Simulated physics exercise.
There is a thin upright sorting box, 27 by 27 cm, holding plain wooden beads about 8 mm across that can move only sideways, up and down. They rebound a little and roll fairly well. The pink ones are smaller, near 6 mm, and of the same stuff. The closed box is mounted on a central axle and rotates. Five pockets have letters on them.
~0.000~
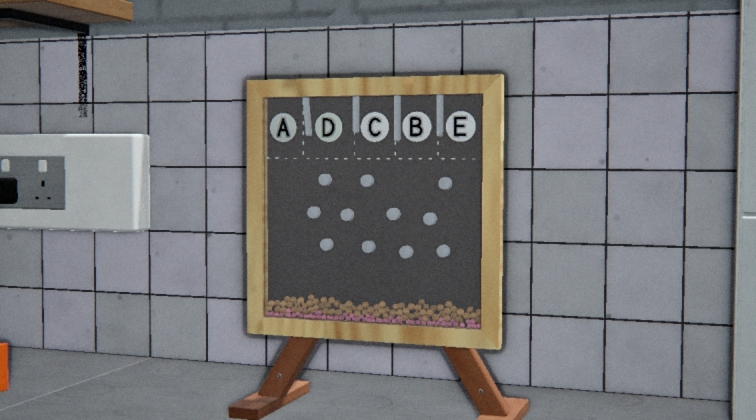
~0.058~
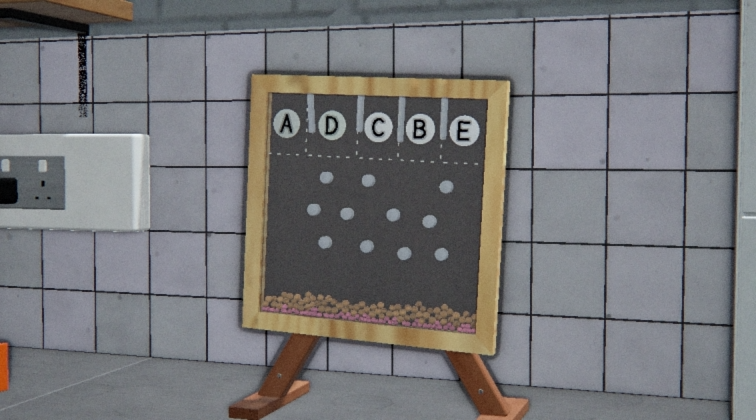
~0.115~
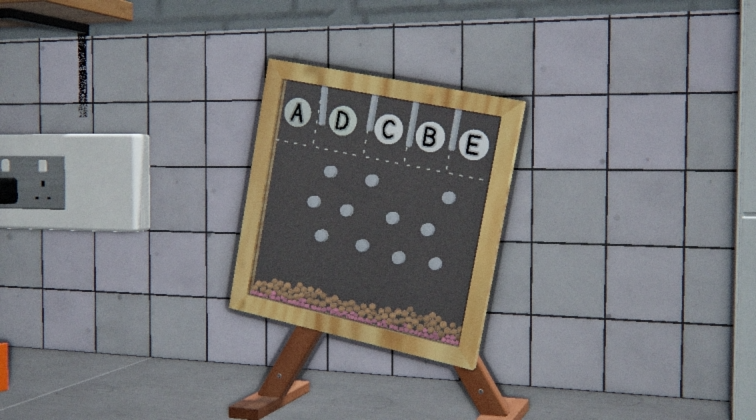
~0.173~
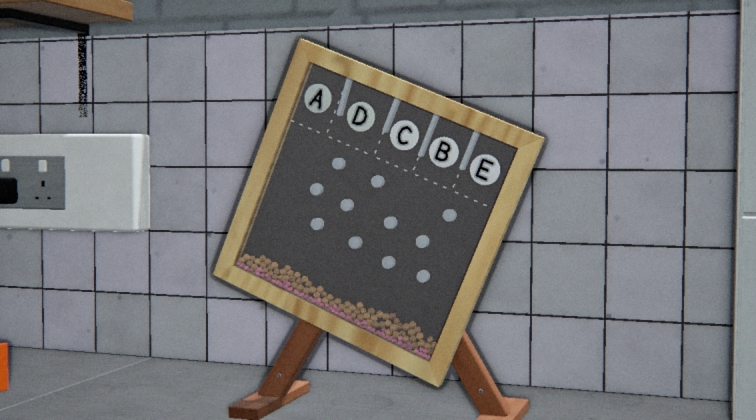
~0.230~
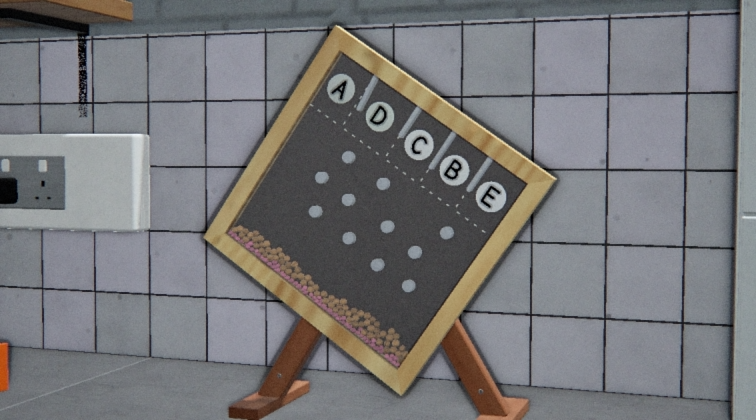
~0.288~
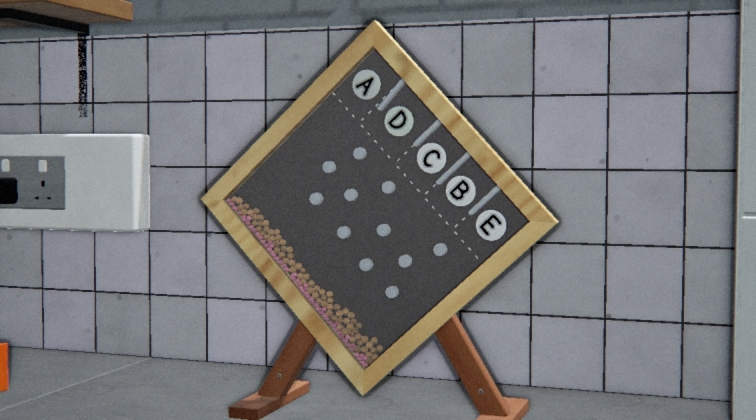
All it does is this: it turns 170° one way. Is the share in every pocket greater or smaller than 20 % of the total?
A, smaller; B, greater; C, smaller; D, smaller; E, greater.
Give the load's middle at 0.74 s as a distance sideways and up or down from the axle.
The middle sits around 11 cm left of it and 4 cm below it.
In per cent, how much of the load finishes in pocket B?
Some 40 per cent.
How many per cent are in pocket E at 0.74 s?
The share there is near 15 %.
After 0.51 s, it stands 95° clockwise; nothing in the marked areas.
After 0.74 s, it stands 145° clockwise; E 15 %.
After 0.93 s, it stands 170° clockwise; B 10 %, E 50 %.
Settled by 1.9 s, it stands 170° clockwise; A 0 %, B 40 %, C 0 %, D 0 %, E 50 %, elsewhere 10 %.
